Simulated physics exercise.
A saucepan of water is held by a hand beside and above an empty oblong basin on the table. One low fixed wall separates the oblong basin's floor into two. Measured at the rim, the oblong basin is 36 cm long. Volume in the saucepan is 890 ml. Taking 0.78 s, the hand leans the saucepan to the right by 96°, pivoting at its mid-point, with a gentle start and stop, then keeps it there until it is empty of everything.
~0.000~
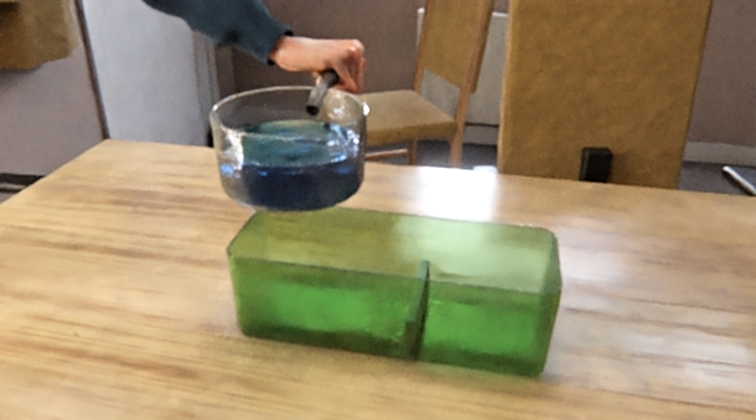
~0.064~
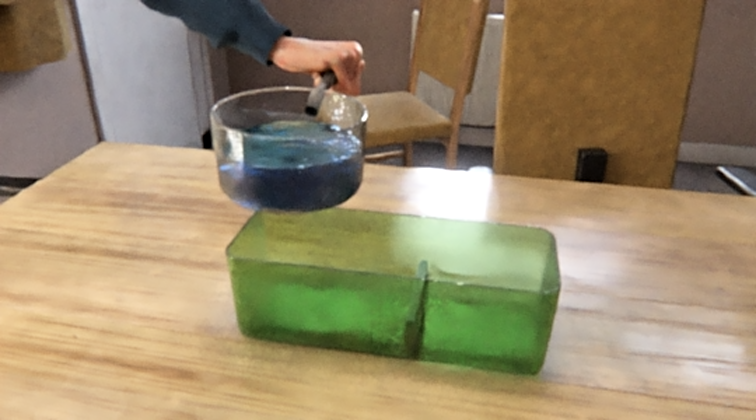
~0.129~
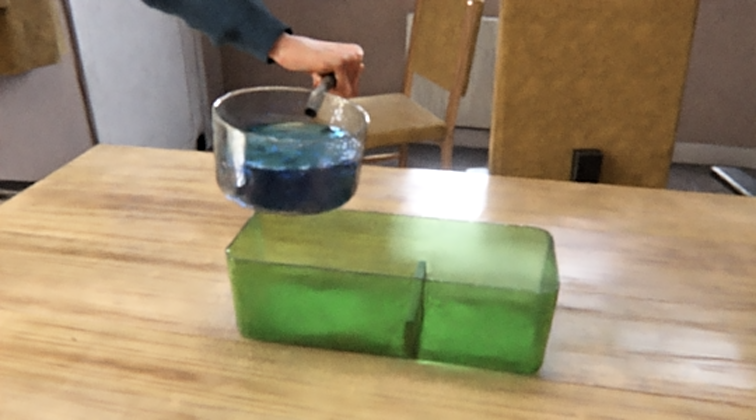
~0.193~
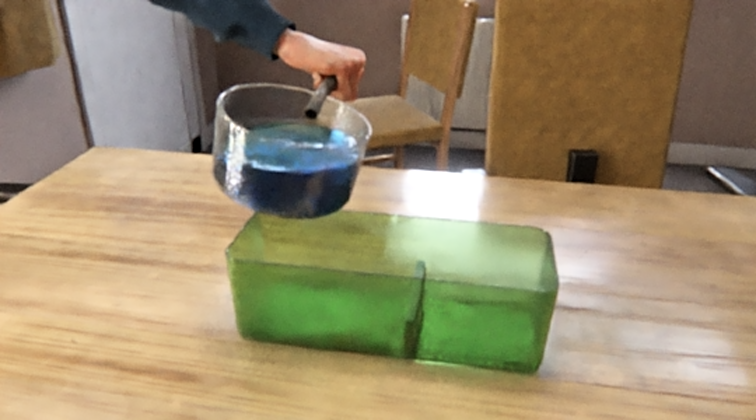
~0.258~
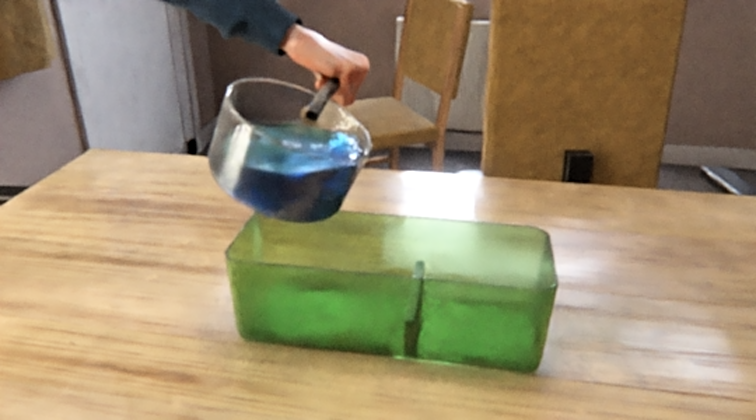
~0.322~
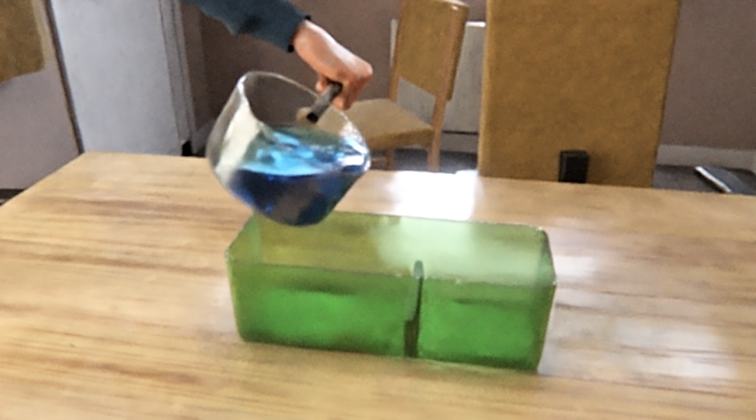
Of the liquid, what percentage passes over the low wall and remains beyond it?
The far part has about 11 per cent.
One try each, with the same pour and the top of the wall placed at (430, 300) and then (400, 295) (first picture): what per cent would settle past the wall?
It comes to 10 per cent, and then 40 per cent.
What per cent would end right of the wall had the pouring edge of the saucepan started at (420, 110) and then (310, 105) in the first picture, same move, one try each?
85 and 10 %.
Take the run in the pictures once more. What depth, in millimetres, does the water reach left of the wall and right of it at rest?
I'd expect close to 28 mm on the left and close to 6 mm on the right.
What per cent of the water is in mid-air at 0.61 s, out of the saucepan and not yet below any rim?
Some 28 per cent, I reckon.
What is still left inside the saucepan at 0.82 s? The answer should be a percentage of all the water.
About 16 percent.
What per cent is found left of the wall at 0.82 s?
Near 68 in a hundred.
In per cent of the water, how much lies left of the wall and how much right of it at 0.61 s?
About 24 left, 5 right.
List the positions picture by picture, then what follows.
In the first frame, tilt 0°; pouring edge (364, 117); surface from (227, 136) to (362, 147); the oblong basin's rim runs from (245, 227) to (559, 262); the wall's top is at (418, 289).
In the second frame, tilt 2°; pouring edge (364, 120); surface from (226, 137) to (362, 149).
In the third frame, tilt 6°; pouring edge (366, 127); surface from (225, 137) to (361, 151).
In the fourth frame, tilt 14°; pouring edge (368, 138); surface from (223, 138) to (361, 153).
In the fifth frame, tilt 24°; pouring edge (369, 152); surface from (219, 137) to (363, 154).
In the sixth frame, tilt 35°; pouring edge (367, 167); surface from (218, 133) to (369, 157).
Then, 0.61 s in, the tilt is 85° and 43 per cent is still to pour, 24 is left of the wall and 5 right of it.
Then, 0.82 s in, the tilt is 96° and 15 per cent is still to pour, 69 is left of the wall and 10 right of it.
Then, 1.04 s in, the tilt is 96° and 4 per cent is still to pour, 77 is left of the wall and 11 right of it.
Then, 1.28 s in, the tilt is 96° and 1 per cent is still to pour, 82 is left of the wall and 11 right of it.
Finally, 83 per cent lies left of the wall, 11 right of it and 6 outside.
